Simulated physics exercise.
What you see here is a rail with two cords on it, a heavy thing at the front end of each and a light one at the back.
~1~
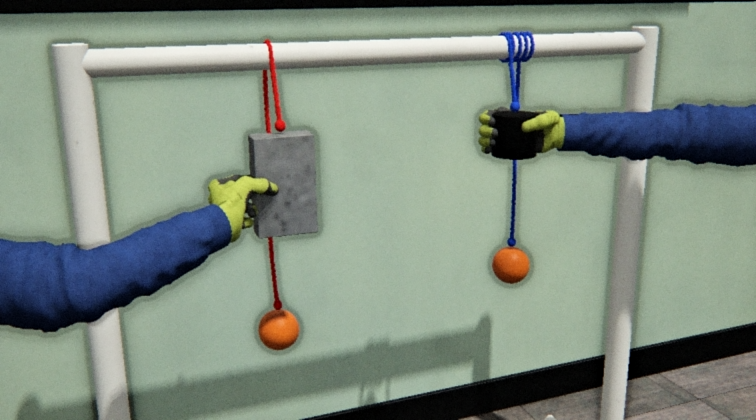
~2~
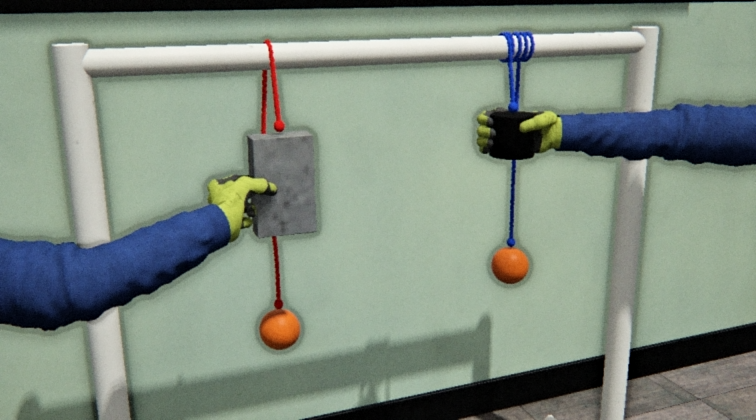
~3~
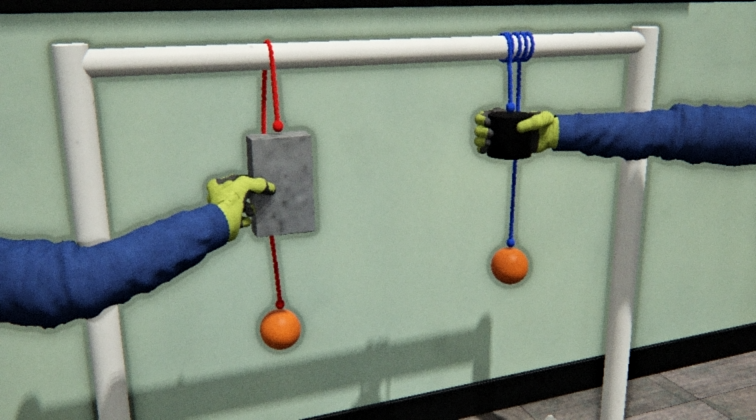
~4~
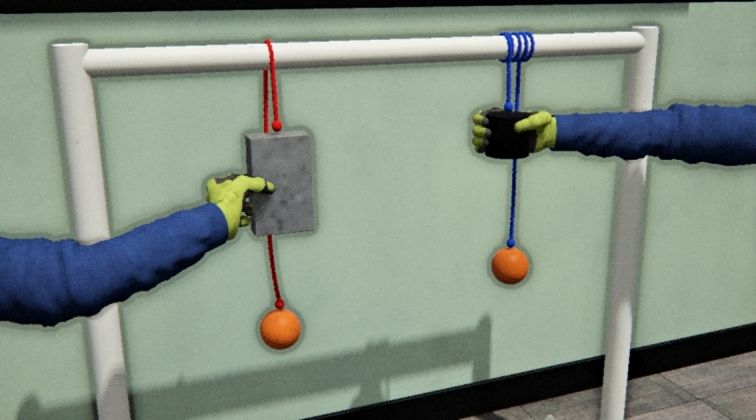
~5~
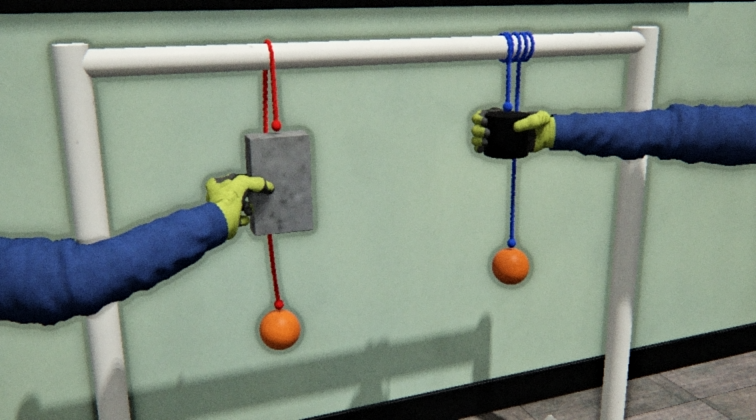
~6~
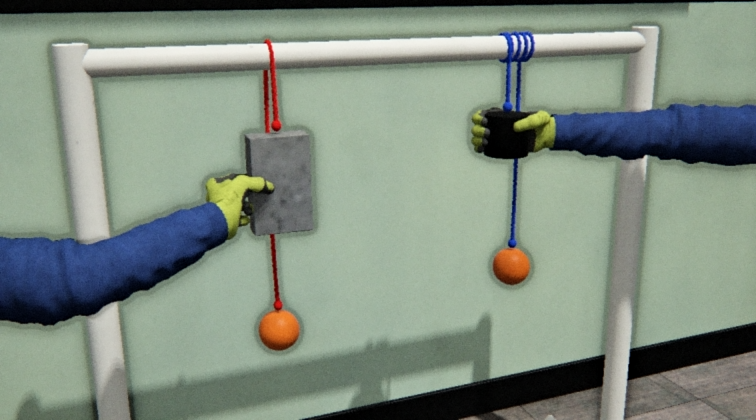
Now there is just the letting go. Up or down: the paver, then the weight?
Most likely the paver will go down once released; most likely the weight will stay aloft once released.
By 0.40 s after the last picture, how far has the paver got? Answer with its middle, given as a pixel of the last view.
At that moment it is at (285, 330).
Then, 0.40 s after the last picture, paver dropping near (285, 330); weight hanging near (511, 104).
Then, 0.76 s after the last picture, paver on the floor; weight hanging near (508, 123).
At rest, paver on the floor; weight hanging near (508, 124). The paver runs down to the floor and the weight is held.
